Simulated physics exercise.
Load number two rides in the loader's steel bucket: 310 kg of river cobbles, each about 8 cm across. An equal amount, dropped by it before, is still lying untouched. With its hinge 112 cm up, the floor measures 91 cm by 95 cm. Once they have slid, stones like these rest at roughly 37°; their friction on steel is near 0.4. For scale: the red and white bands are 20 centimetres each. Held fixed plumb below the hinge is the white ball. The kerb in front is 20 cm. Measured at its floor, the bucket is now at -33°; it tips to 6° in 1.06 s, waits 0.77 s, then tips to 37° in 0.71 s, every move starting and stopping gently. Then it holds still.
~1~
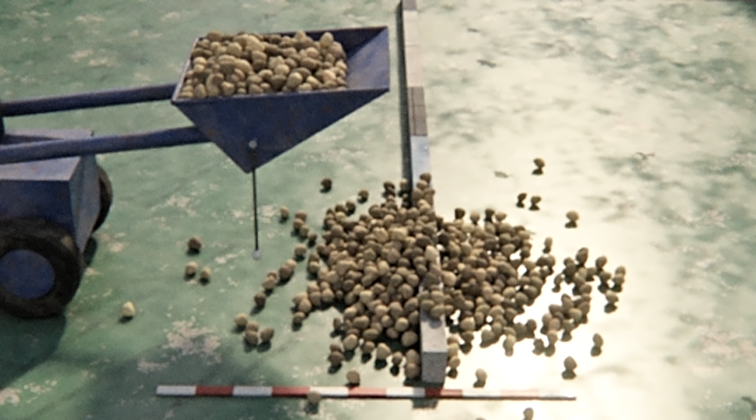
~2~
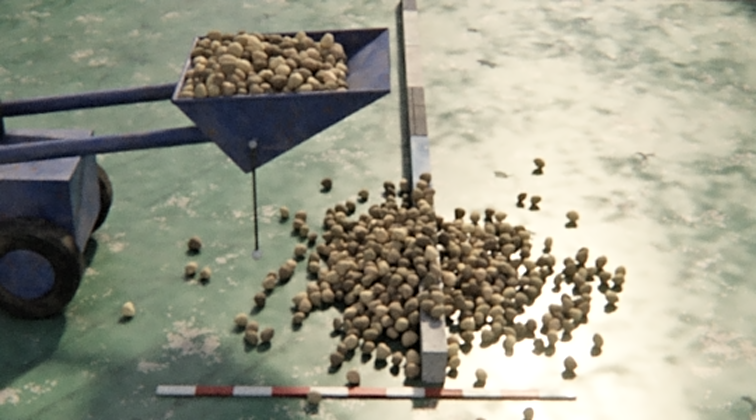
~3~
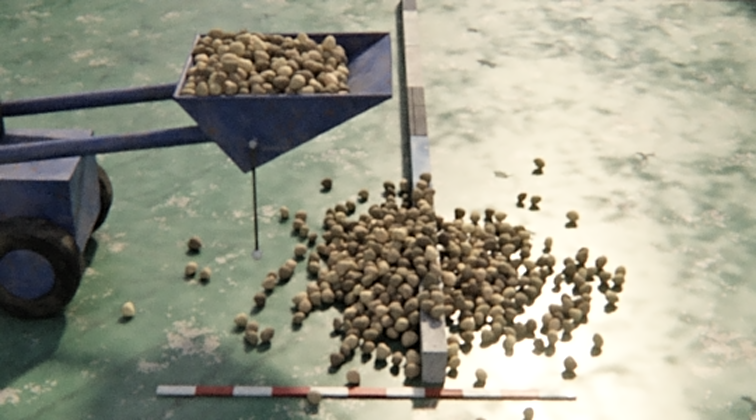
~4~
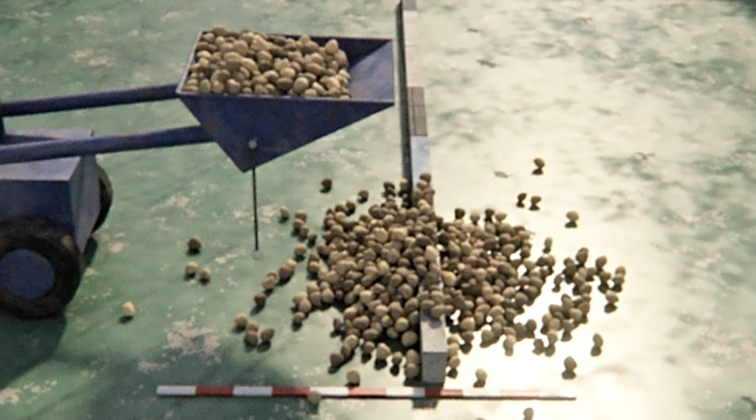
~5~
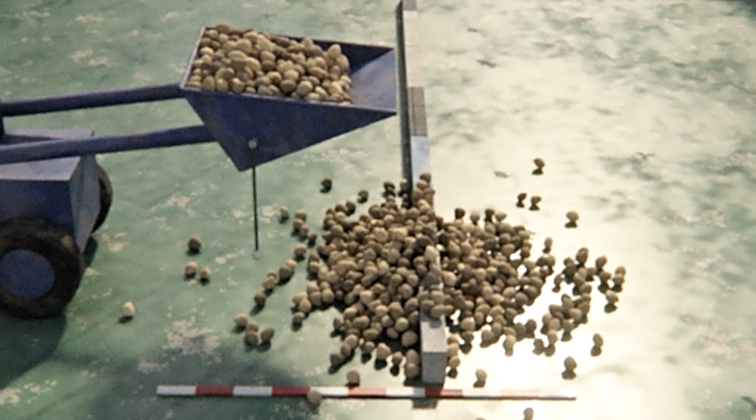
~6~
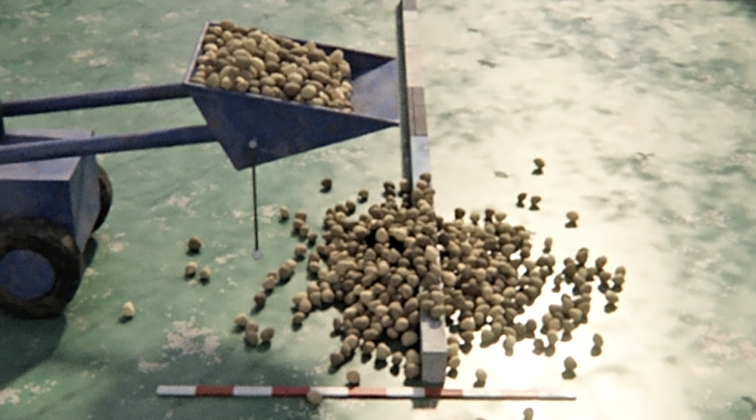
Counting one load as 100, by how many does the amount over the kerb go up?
By about 33 out of 100.
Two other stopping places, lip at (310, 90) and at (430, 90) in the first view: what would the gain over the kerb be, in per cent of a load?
0 %, then 75 %.
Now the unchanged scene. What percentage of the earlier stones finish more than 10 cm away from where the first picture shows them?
Near 10 per cent, I reckon.
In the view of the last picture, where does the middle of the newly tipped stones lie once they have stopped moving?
Their centre ends up near (397, 254).
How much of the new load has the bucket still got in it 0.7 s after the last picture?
Close to 100 in a hundred.
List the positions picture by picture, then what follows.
Lip at (390, 89), floor tilted -33°, highest stones at (276, 48). The earlier load is highest near (420, 238), 27 cm above ground level, 68 % on this side of the kerb, 33 % over the kerb, in the first frame.
Lip at (390, 91), floor tilted -32°, highest stones at (273, 49), in the second frame.
Lip at (392, 96), floor tilted -30°, highest stones at (262, 46), in the third frame.
The bucket is at -27°, its lip at (395, 104); the top of the load is at (246, 47), in the fourth frame.
The bucket is at -23°, its lip at (397, 113); the top of the load is at (232, 43), in the fifth frame.
Lip at (399, 124), floor tilted -18°, highest stones at (231, 40), in the sixth frame.
Then, 0.4 s after the last picture the floor is at 0°; in per cent of one load, 100 in the bucket, 68 on this side of the kerb, 33 over the kerb; the foremost stones are at (600, 265).
Then, 0.7 s after the last picture the floor is at 6°; in per cent of one load, 100 in the bucket, 68 on this side of the kerb, 33 over the kerb; the foremost stones are at (600, 265).
Then, 2.5 s after the last picture the floor is at 37°; in per cent of one load, 15 in the bucket, 140 on this side of the kerb, 46 over the kerb; the foremost stones are at (600, 265).
Then, 5.0 s after the last picture the floor is at 37°; in per cent of one load, 0 in the bucket, 135 on this side of the kerb, 66 over the kerb; the foremost stones are at (627, 273). Net gain over the kerb, 33.
